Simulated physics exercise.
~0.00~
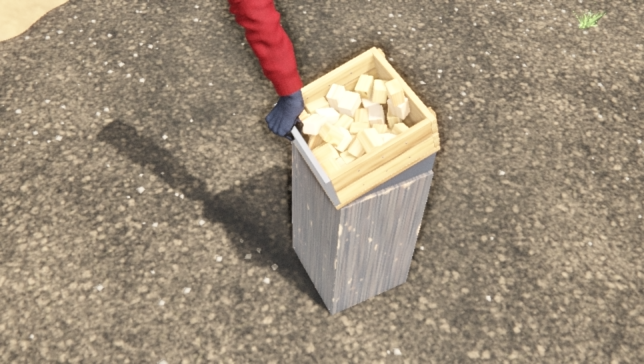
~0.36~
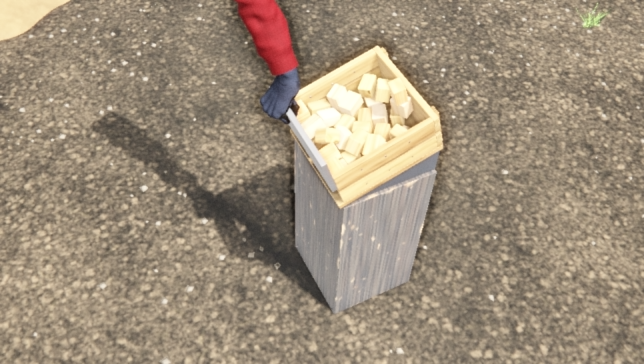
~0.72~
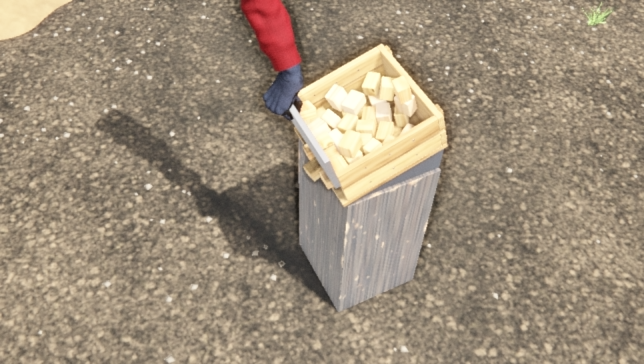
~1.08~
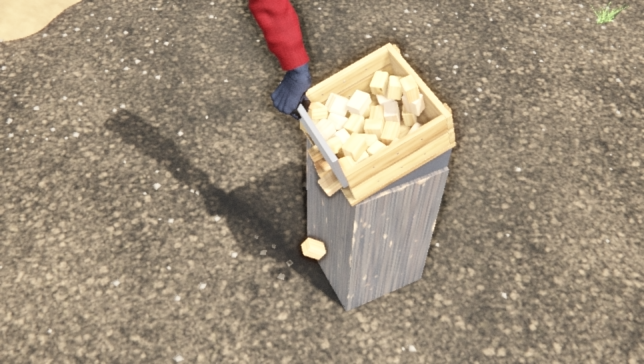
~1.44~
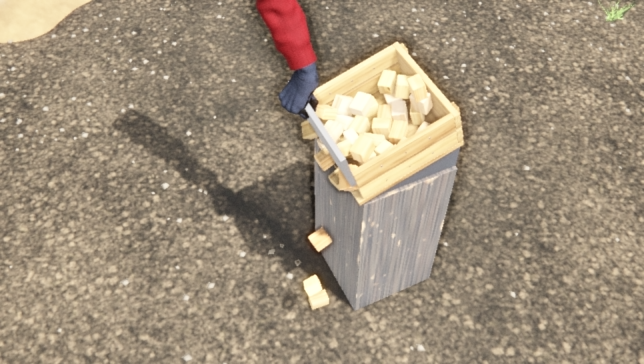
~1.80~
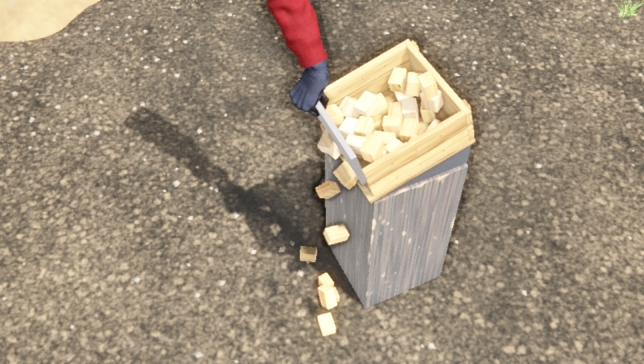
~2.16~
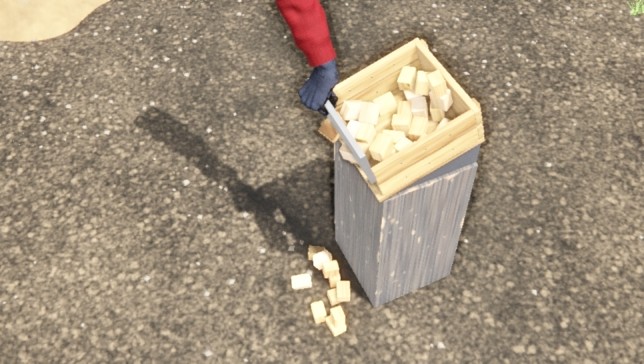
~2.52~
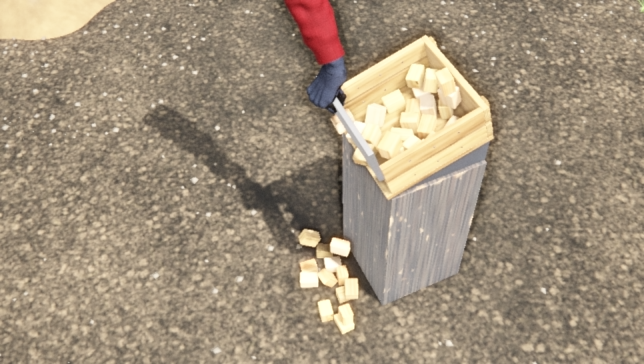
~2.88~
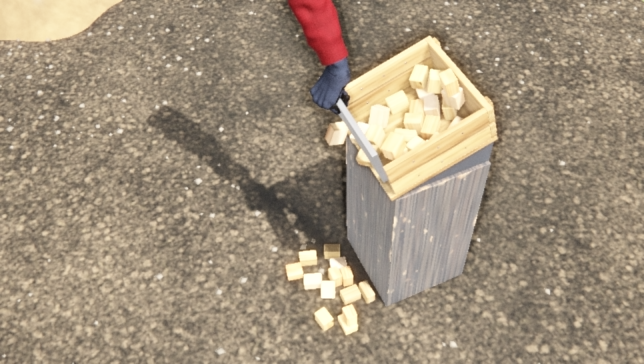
Wooden blocks slide under a raised gate and drop from a bin into a pile below.
